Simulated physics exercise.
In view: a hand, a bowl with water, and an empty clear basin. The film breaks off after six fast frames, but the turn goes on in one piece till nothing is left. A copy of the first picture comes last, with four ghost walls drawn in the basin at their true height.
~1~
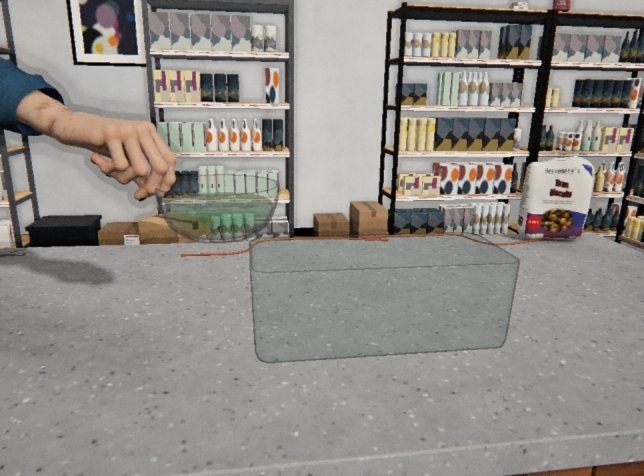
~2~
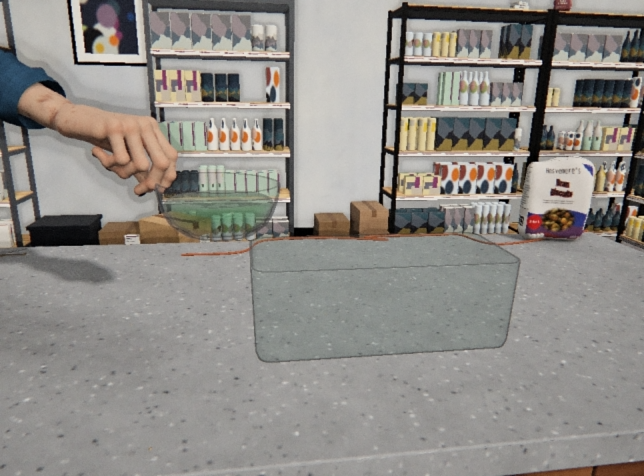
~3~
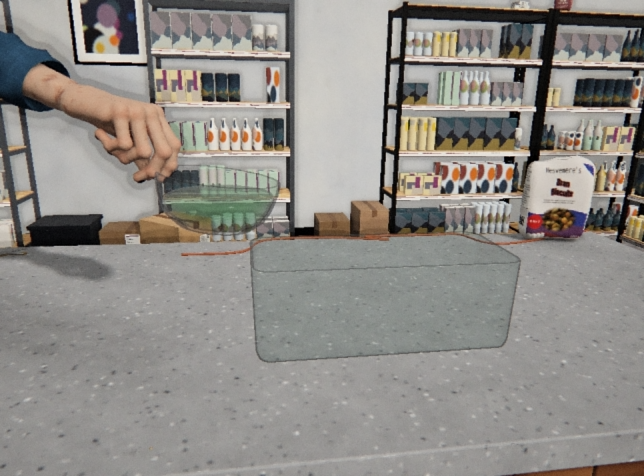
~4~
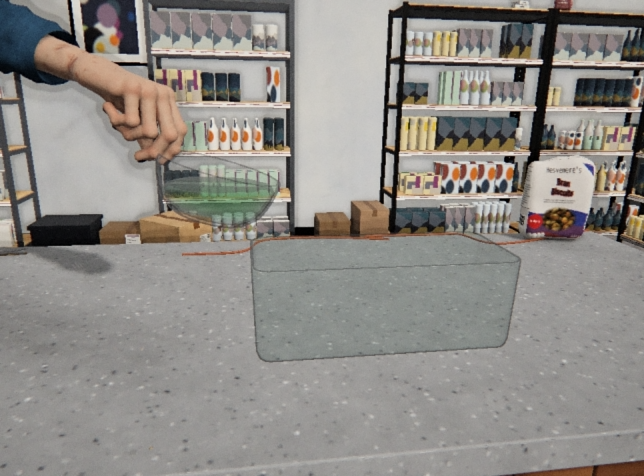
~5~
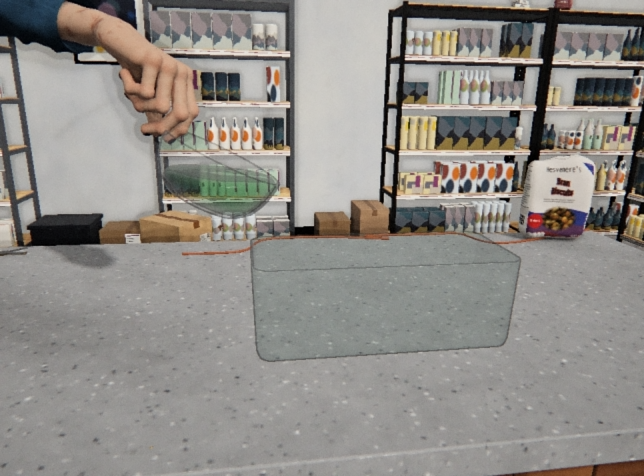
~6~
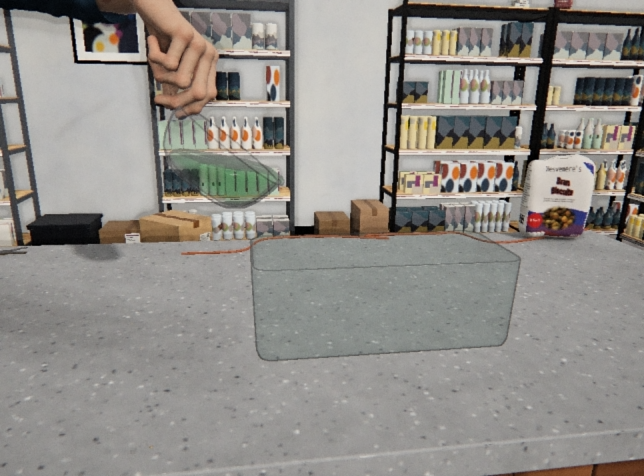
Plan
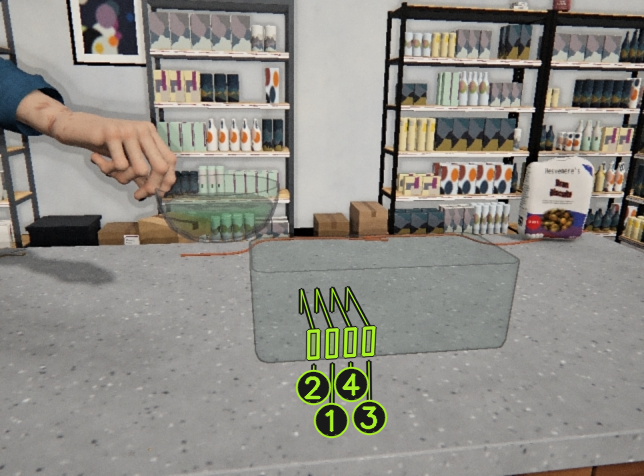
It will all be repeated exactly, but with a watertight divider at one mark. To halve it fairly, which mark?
3 is best.
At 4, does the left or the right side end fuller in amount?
More ends on the right.
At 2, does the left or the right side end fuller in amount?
More ends on the right.
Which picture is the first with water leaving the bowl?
In picture 6.
On the marked copy, 1 at (332, 364); 2 at (313, 365); 3 at (368, 361); 4 at (350, 362).
Choosing 1, about 12 % ends left of the wall and 87 % right of it.
Choosing 2, about 11 % ends left of the wall and 88 % right of it.
Choosing 3, about 46 % ends left of the wall and 51 % right of it.
Choosing 4, about 19 % ends left of the wall and 80 % right of it.
